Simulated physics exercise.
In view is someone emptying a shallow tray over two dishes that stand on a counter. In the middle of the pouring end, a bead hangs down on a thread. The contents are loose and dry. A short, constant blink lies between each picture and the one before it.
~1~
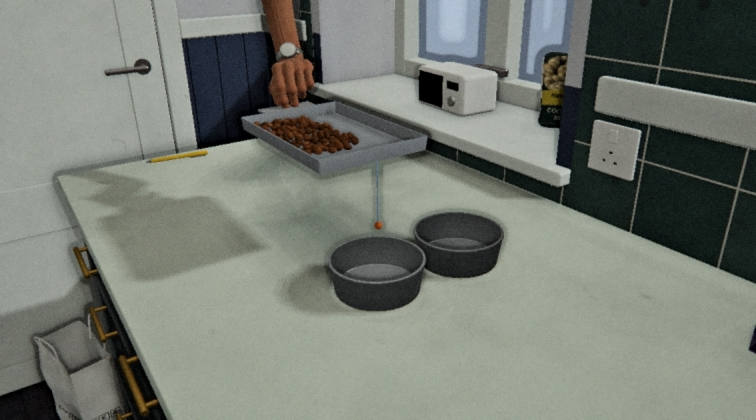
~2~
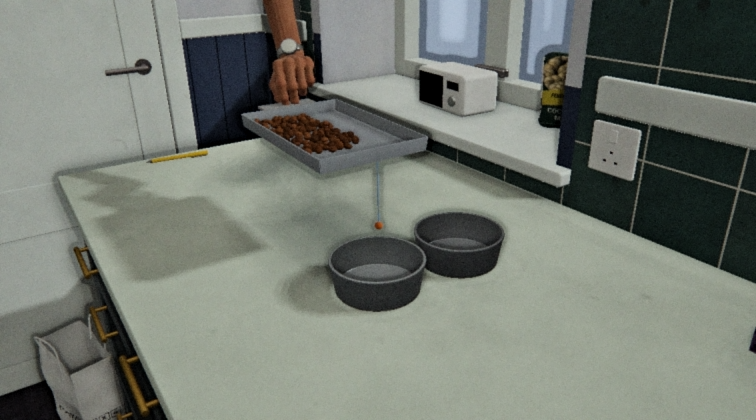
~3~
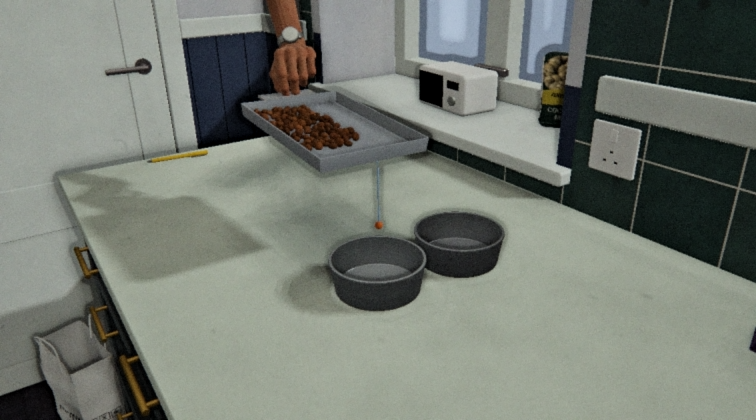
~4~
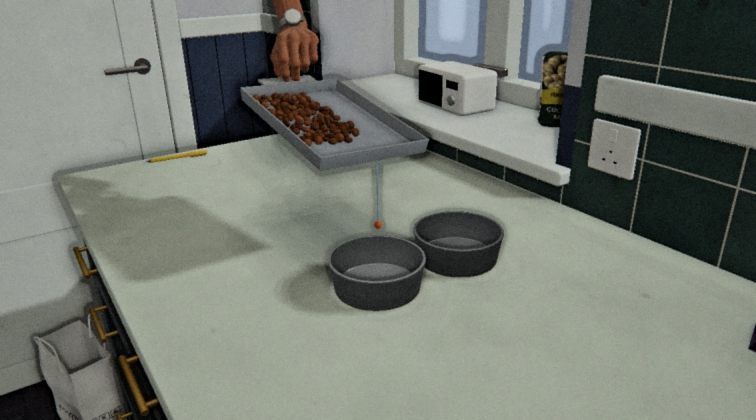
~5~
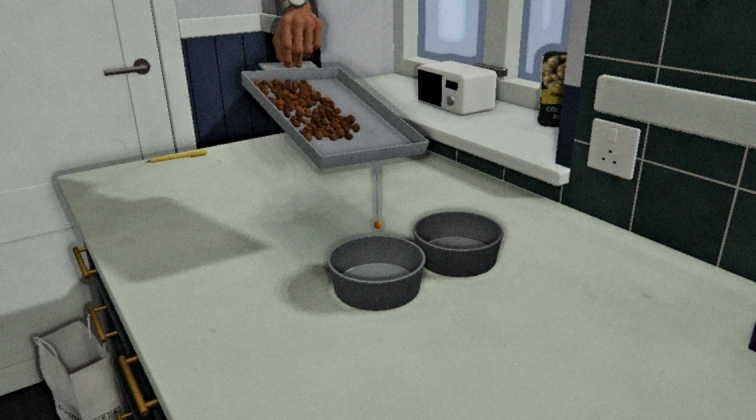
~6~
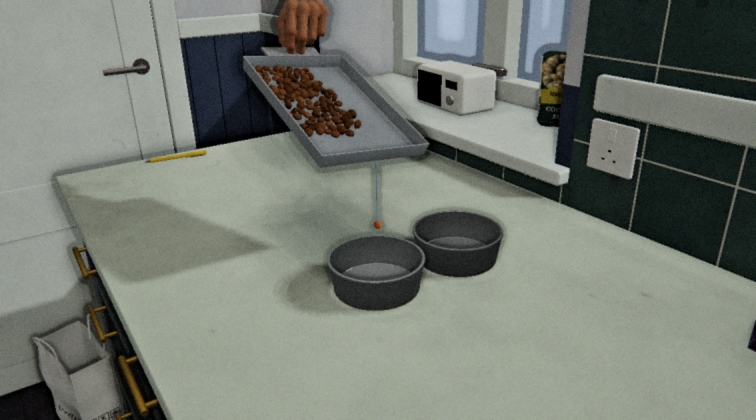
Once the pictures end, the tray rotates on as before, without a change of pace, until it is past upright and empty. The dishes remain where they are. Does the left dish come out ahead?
No, the right dish gets more.
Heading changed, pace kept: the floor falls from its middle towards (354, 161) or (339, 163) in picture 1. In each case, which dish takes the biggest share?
Try 1: The left-side dish; try 2: The left-side dish.
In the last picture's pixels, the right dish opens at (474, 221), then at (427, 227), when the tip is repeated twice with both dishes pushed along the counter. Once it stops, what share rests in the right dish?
You'd get near 20 per cent and afterwards near 70 per cent.
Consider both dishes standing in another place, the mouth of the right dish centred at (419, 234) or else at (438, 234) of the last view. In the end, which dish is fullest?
Results - the dish on the right side first, the dish on the right side second.
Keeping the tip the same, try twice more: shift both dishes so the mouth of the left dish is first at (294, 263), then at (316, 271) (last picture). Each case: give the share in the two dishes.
The first yields 40 per cent and the second 70 per cent.
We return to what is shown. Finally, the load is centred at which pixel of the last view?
Around (439, 260).
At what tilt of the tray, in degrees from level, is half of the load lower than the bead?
Somewhere around 105 degrees.
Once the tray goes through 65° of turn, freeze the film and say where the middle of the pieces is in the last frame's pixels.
I'd put it at about (393, 145).
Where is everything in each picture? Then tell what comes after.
In the first picture, corners of the pouring end at (320, 160) and (425, 136), level; middle of the load at (302, 133), bits of dog kibble; left dish at (405, 290); right dish at (488, 259); bead on its thread at (378, 226).
In the second picture, corners of the pouring end at (320, 159) and (426, 137), level; middle of the load at (302, 131).
In the third picture, corners of the pouring end at (321, 158) and (427, 137), tipped barely, lowest at the right corner; middle of the load at (302, 124).
In the fourth picture, corners of the pouring end at (321, 157) and (427, 139), tipped a little, lowest at the right corner; middle of the load at (302, 114).
In the fifth picture, corners of the pouring end at (322, 156) and (427, 141), tipped clearly, lowest at the right corner; middle of the load at (302, 105).
In the sixth picture, corners of the pouring end at (323, 155) and (427, 143), tipped clearly, lowest at the right corner; middle of the load at (304, 96); left dish at (404, 289); right dish at (487, 257).
Soon after the last picture, tray tipped steeply; most on the tray; a small part in the air.
A little later, tray tipped past a quarter turn; about half on the tray; a small part in the left dish; about a third in the right dish; a small part outside both; a small part in the air.
Later still, tray tipped past a quarter turn; about a quarter in the left dish; about half in the right dish; about a quarter outside both.
At rest, tray tipped past a quarter turn; about a quarter in the left dish; about half in the right dish; about a quarter outside both.
